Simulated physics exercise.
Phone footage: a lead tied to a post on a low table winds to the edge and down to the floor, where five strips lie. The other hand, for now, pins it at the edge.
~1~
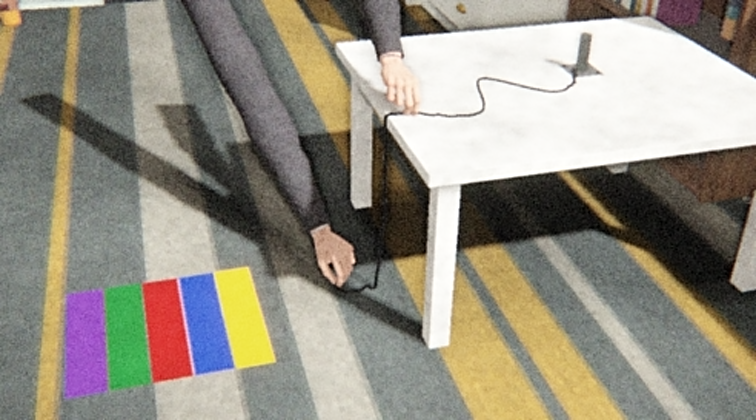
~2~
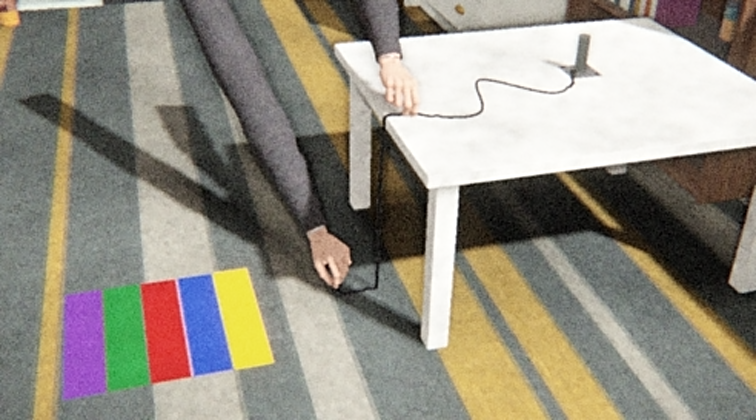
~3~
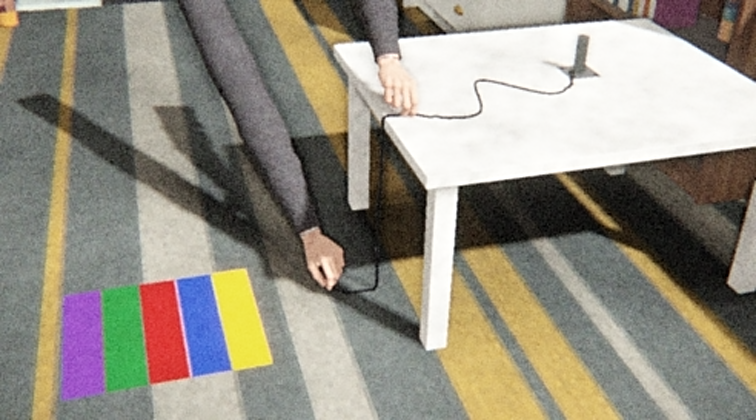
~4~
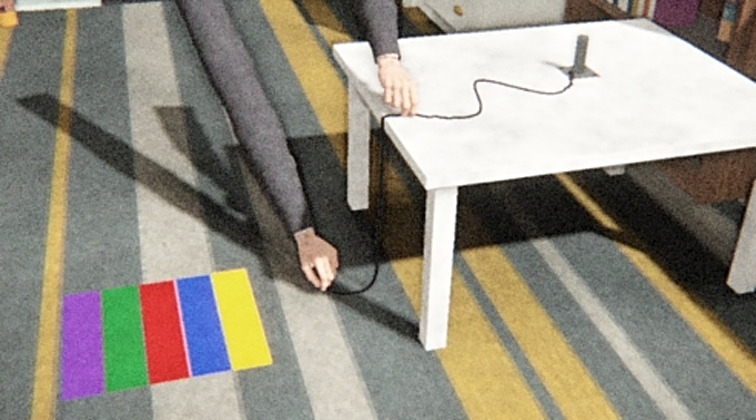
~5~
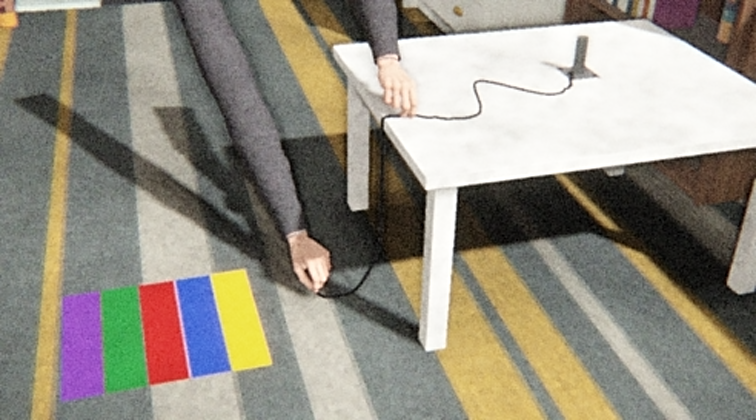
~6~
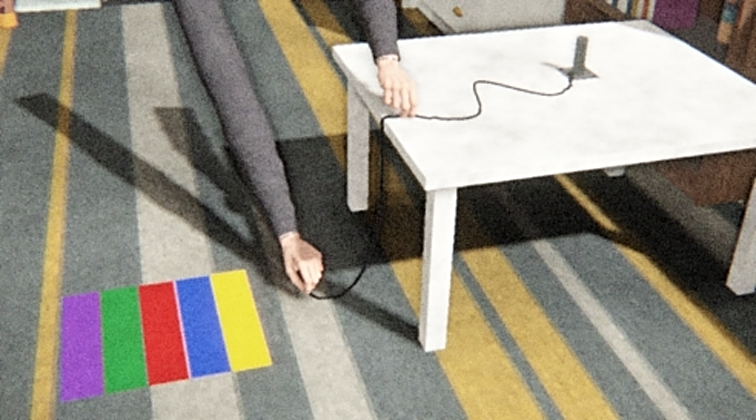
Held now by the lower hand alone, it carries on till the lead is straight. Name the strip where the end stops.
Purple.
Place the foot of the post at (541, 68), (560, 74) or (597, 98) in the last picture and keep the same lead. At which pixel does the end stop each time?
(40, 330), (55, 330) and (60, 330), roughly.
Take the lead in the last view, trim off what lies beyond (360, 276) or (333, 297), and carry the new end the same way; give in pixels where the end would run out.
Case by case it comes to about (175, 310) and then about (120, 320).
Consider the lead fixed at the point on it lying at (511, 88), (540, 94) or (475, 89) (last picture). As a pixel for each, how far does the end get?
(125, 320), (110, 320) and (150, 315).
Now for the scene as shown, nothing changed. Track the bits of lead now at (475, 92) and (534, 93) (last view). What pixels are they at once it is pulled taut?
Point one to (423, 104), point two to (500, 88).
A little later, end near (137, 316); over green.
Next, end near (98, 322); over purple.
When it is tight, end near (76, 325); over purple. It gets as far as the purple strip.
